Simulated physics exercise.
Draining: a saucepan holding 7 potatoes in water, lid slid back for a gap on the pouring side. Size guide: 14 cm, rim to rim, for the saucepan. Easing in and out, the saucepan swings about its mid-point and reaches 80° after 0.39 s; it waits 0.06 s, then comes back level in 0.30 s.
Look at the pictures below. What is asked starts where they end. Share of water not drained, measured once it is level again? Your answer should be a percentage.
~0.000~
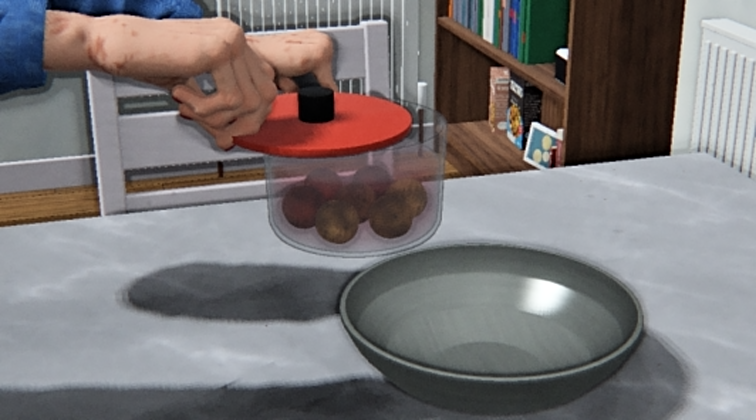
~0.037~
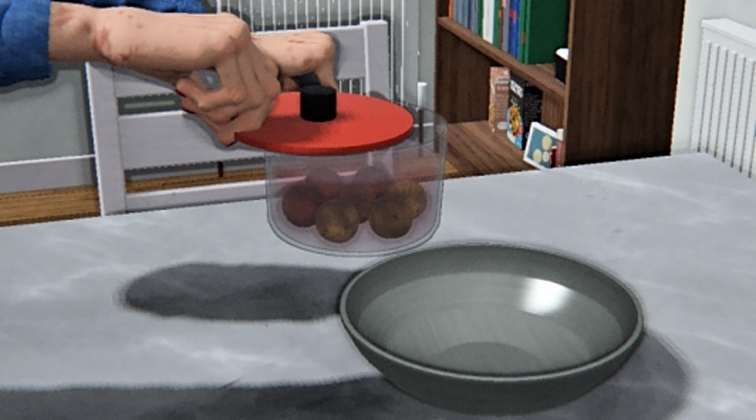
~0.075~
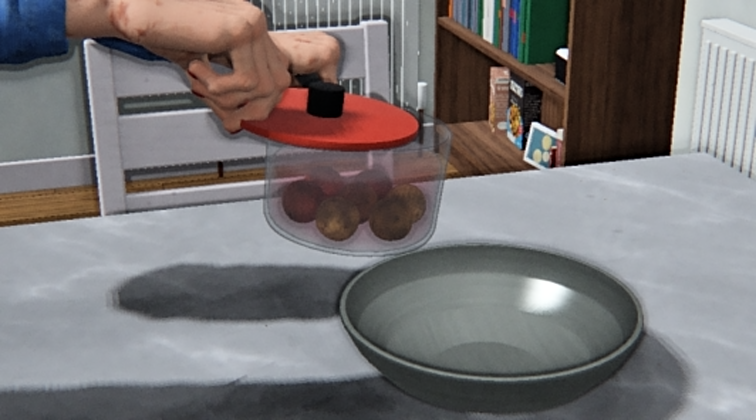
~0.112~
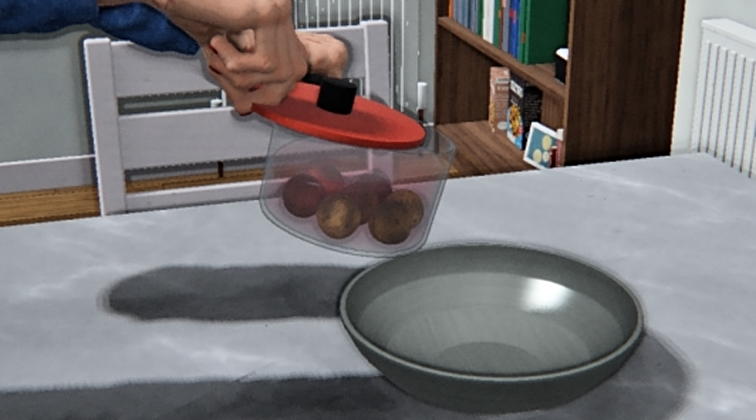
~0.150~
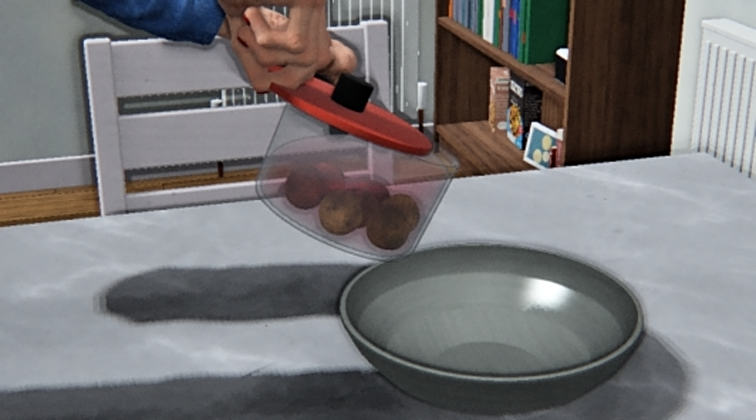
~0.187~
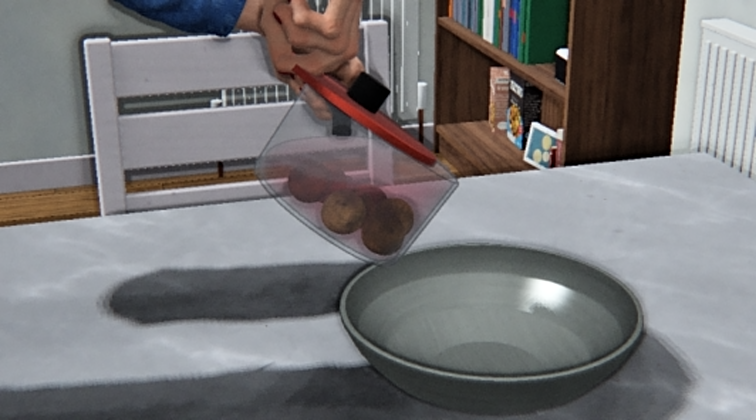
Roughly 33 per cent.
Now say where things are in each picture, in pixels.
It leans 0°; its right rim is at (440, 118); the water meets the walls at (270, 168) and (436, 151); the lid's edge is at (405, 113), 25 mm short of the rim, in the first picture.
It leans 2°; its right rim is at (441, 120); the water meets the walls at (270, 167) and (436, 152), in the second picture.
It leans 7°; its right rim is at (445, 128); the water meets the walls at (272, 165) and (438, 153), in the third picture.
It leans 15°; its right rim is at (449, 141); the water meets the walls at (272, 164) and (441, 155), in the fourth picture.
It leans 26°; its right rim is at (451, 158); the water meets the walls at (269, 164) and (446, 158), in the fifth picture.
It leans 37°; its right rim is at (450, 177); the water meets the walls at (265, 160) and (443, 164); 1 per cent is over the edge; the lid's edge is at (428, 152), 25 mm short of the rim, in the sixth picture.
By 0.33 s the tilt is 75° and 73 per cent of the water is still in the saucepan.
By 0.43 s the tilt is 80° and 47 per cent of the water is still in the saucepan.
By 0.54 s the tilt is 63° and 34 per cent of the water is still in the saucepan.
By 0.66 s the tilt is 16° and 33 per cent of the water is still in the saucepan.
At rest 33 per cent of the water is still in the saucepan.
